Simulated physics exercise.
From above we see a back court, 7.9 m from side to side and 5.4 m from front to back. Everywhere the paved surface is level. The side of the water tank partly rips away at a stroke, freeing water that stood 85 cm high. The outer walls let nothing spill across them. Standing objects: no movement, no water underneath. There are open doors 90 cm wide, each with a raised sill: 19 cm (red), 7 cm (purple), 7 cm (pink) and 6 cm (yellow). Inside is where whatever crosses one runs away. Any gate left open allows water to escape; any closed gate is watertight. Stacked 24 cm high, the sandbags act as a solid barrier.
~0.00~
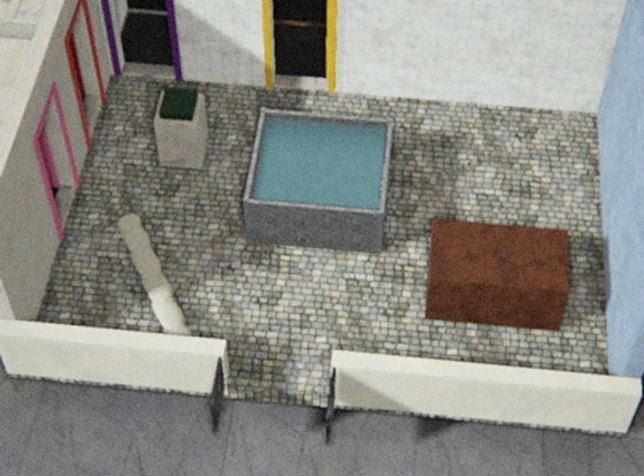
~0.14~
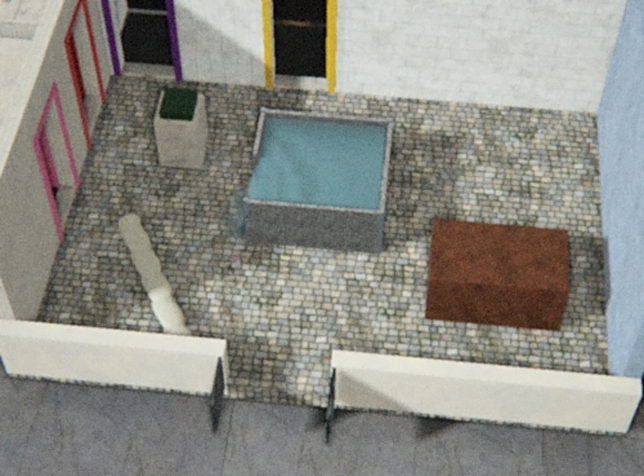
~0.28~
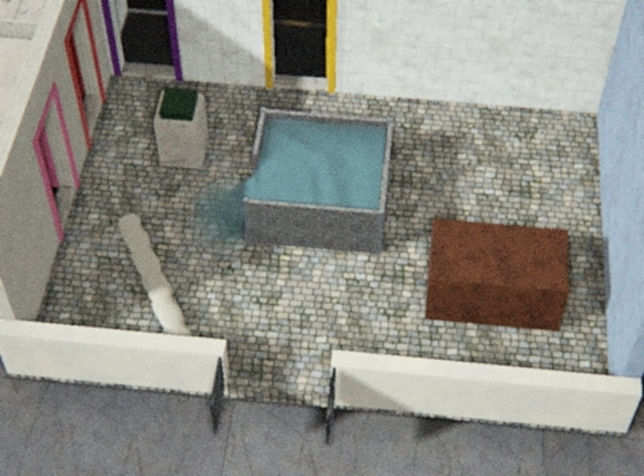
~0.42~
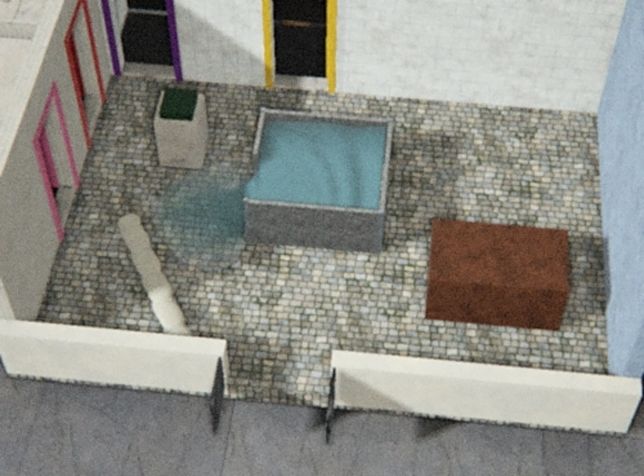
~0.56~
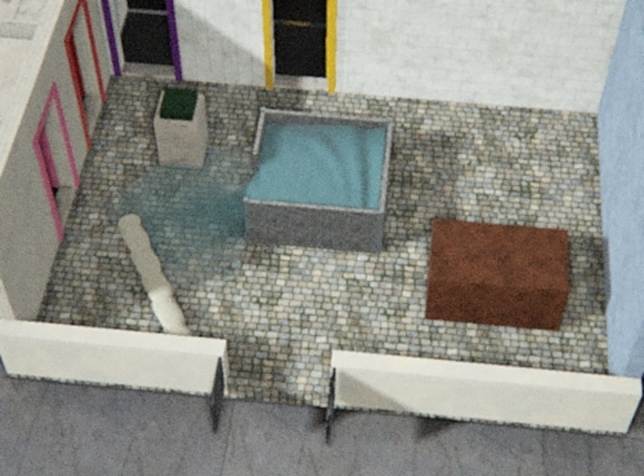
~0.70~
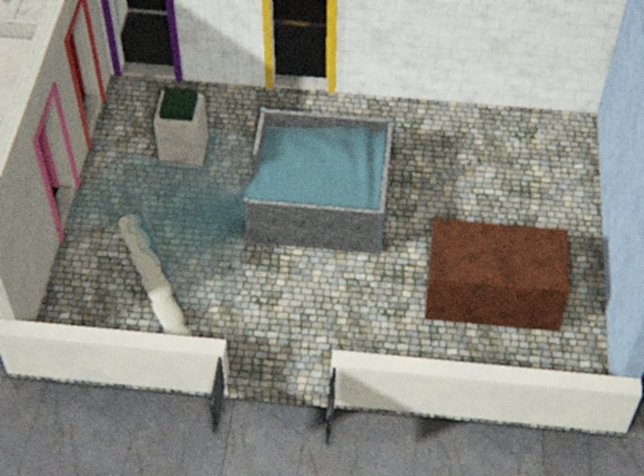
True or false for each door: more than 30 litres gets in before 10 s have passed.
Red door false, purple door true, pink door true, yellow door false.
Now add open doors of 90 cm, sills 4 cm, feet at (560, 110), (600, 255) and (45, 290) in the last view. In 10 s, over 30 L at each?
In sequence the answers are less than that, less than that and more than that.
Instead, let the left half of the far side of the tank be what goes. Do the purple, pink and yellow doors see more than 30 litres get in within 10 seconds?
Then purple would come out on the high side, pink on the low side and yellow on the high side.
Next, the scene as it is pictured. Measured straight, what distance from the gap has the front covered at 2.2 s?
About 3.8 m.
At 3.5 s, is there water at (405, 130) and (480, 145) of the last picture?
Untouched, untouched.
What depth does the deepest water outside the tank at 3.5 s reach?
I'd say near 25 centimetres.
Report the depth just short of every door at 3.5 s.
Door by door, in cm: Red reads 15, purple reads 21, pink reads 17, yellow reads 2.
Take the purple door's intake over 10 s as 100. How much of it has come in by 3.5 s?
Share by then: ~ 40 %.
After 1.4 s water covers 20 % of the floor and is deepest (45 cm) near (79, 181); red door 11 cm at the sill, 0 L in, purple door not reached, pink door 16 cm at the sill, 58 L in, yellow door not reached.
After 2.2 s water covers 35 % of the floor and is deepest (40 cm) near (85, 164); red door 17 cm at the sill, 0 L in, purple door 18 cm at the sill, 9 L in, pink door 26 cm at the sill, 165 L in, yellow door 2 cm at the sill, 0 L in.
After 3.5 s water covers 45 % of the floor and is deepest (25 cm) near (159, 246); red door 15 cm at the sill, 2 L in, purple door 21 cm at the sill, 141 L in, pink door 17 cm at the sill, 266 L in, yellow door 2 cm at the sill, 0 L in.
After 6.0 s water covers 65 % of the floor and is deepest (15 cm) near (91, 182); red door 10 cm at the sill, 2 L in, purple door 15 cm at the sill, 292 L in, pink door 11 cm at the sill, 341 L in, yellow door 3 cm at the sill, 0 L in.
After 10.0 s water covers 85 % of the floor and is deepest (11 cm) near (31, 339); red door 8 cm at the sill, 2 L in, purple door 10 cm at the sill, 362 L in, pink door 9 cm at the sill, 369 L in, yellow door 3 cm at the sill, 0 L in.
